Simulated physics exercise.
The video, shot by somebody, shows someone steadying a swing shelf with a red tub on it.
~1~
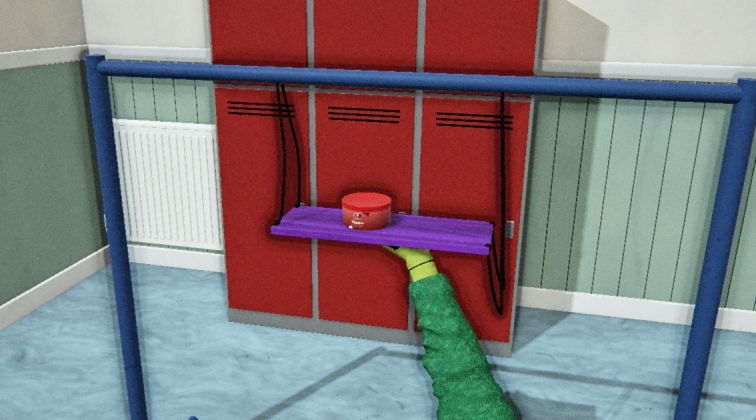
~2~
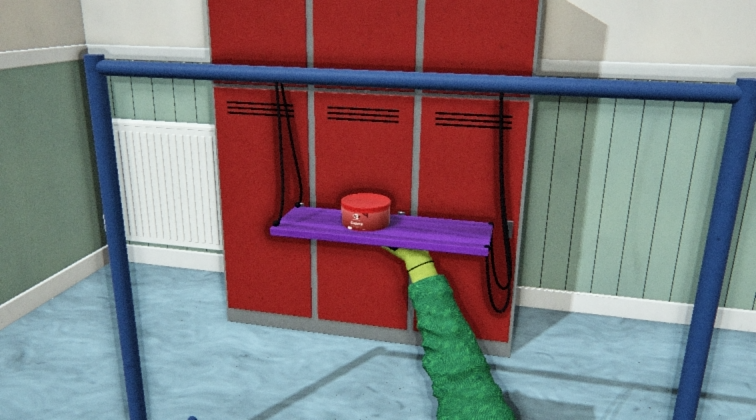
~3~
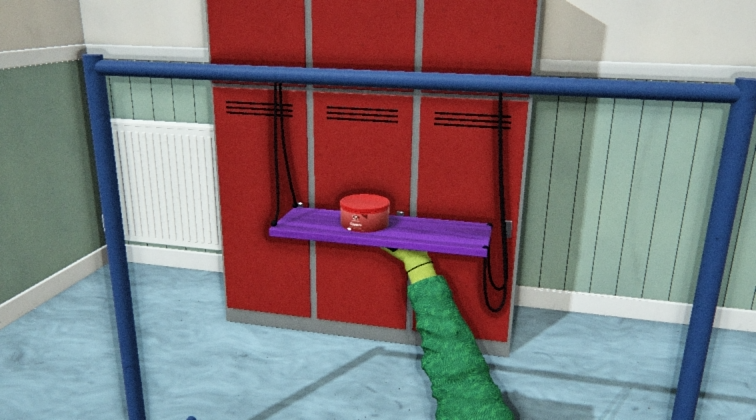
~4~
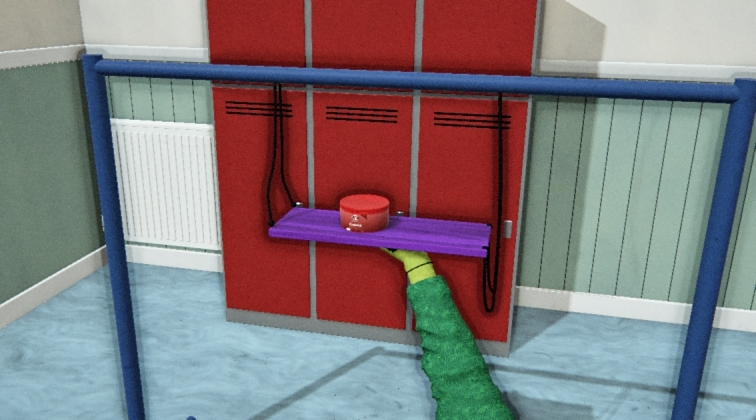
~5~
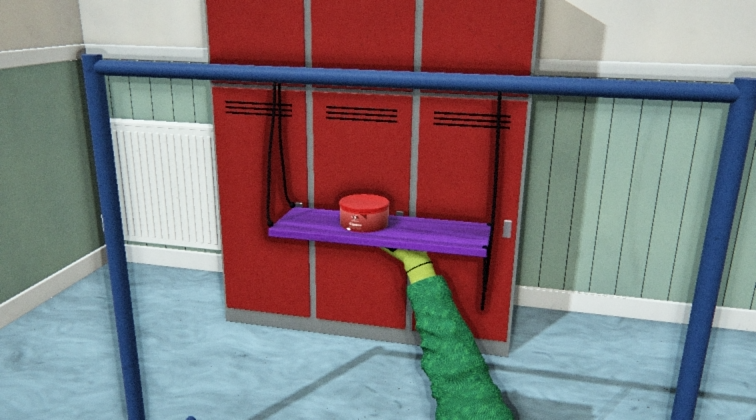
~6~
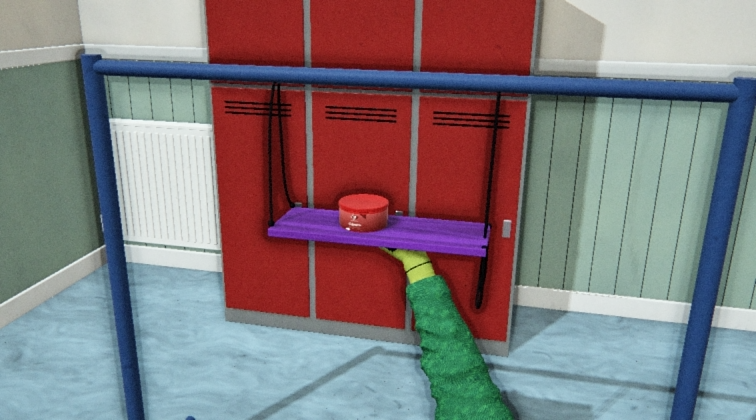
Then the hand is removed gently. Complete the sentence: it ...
It leaves to the right.
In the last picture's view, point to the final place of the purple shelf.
Position at rest: About (354, 290).
Then, 0.78 s later than the last view, board tipped 36° down to the right; tub on the floor.
Then, 1.38 s later than the last view, board tipped 40° down to the right; tub on the floor.
Finally, board tipped 41° down to the right; tub on the floor. The red tub goes off on the right.
